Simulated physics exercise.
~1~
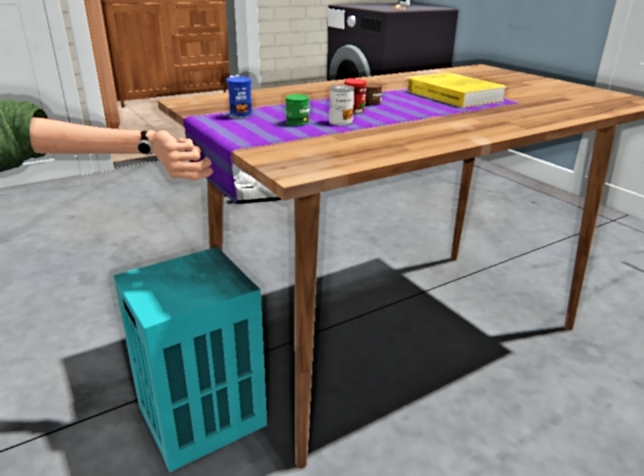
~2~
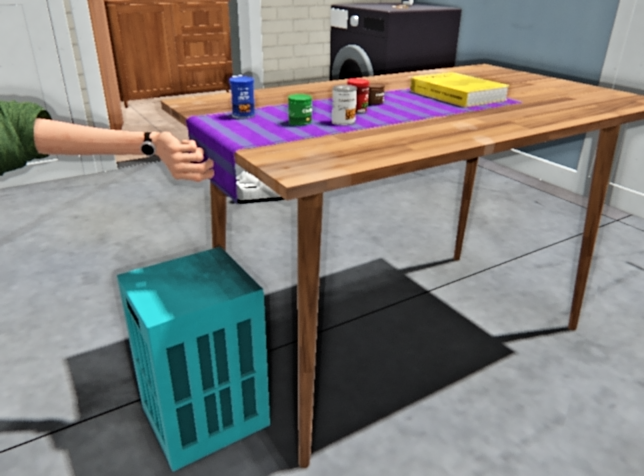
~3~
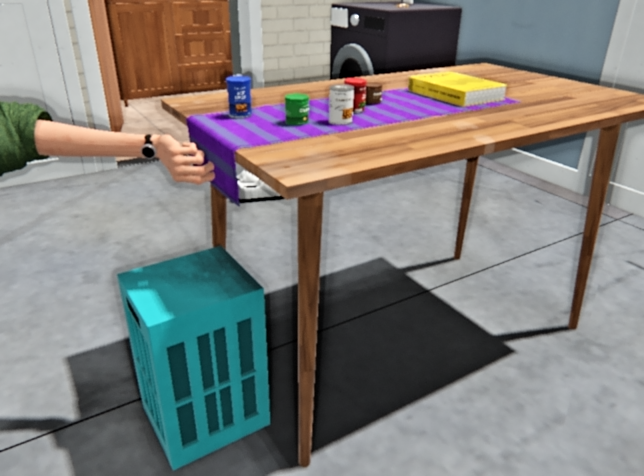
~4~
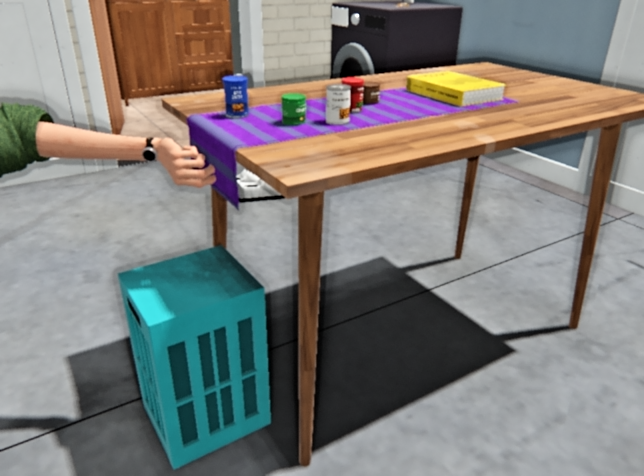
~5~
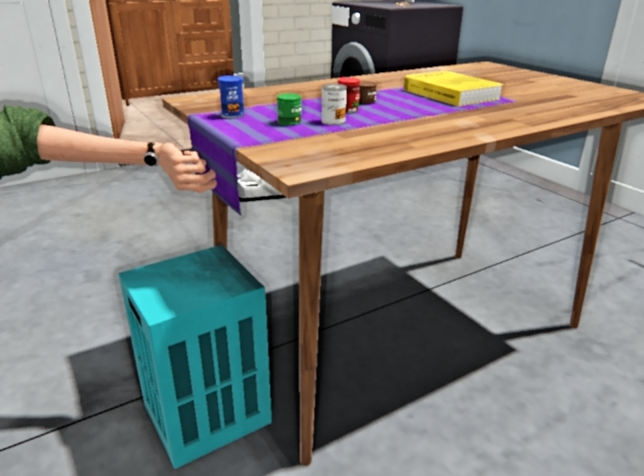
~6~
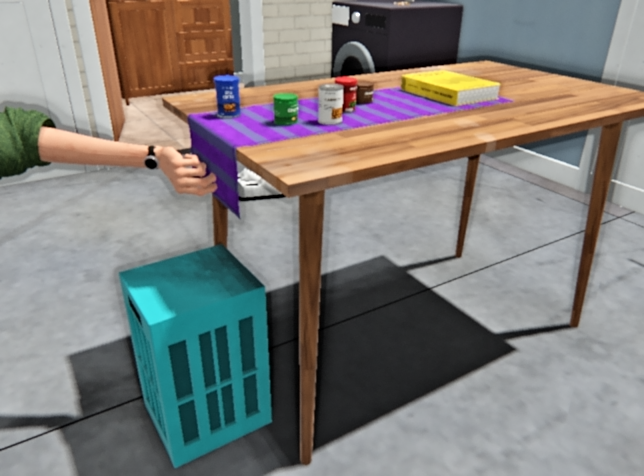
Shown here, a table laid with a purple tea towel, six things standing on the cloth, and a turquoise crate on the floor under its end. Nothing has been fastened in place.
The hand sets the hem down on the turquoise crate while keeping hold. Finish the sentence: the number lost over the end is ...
The number lost over the end is two.
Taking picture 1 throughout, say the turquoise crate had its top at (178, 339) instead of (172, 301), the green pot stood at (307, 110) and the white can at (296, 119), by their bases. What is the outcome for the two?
As for the green pot, it leaves the top; as for the white can, it leaves the top.
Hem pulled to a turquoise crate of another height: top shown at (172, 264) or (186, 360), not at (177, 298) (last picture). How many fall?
Numbers: 1; 4.
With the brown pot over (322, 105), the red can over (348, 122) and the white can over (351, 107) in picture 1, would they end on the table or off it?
The brown pot ends up still aboard; the red can ends up still aboard; the white can ends up still aboard.
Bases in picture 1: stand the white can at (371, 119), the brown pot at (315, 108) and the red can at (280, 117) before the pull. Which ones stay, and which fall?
Here's what happens: The white can remains aboard, the brown pot remains aboard, the red can leaves its perch.
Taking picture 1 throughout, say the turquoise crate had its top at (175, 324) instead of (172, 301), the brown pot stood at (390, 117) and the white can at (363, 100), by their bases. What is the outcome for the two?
In the end the brown pot rides it out; meanwhile the white can rides it out.
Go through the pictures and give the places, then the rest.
The first frame shows hem (236, 203); blue can (239, 79); green pot (297, 97); white can (342, 88); red can (356, 81); brown pot (371, 85); top of the crate (172, 301).
The second frame shows hem (237, 204); blue can (242, 79).
The third frame shows hem (240, 207); green pot (297, 96).
The fourth frame shows hem (239, 211); white can (339, 87); top of the crate (176, 299).
The fifth frame shows hem (241, 216); red can (349, 79).
The sixth frame shows hem (240, 219); blue can (226, 78); green pot (285, 96); white can (331, 86); red can (346, 79); brown pot (363, 83).
Early on, hem near (218, 243); blue can gone.
Midway, hem on the crate; blue can and green pot gone.
Finally, hem on the crate; blue can and green pot gone. It carries off two.
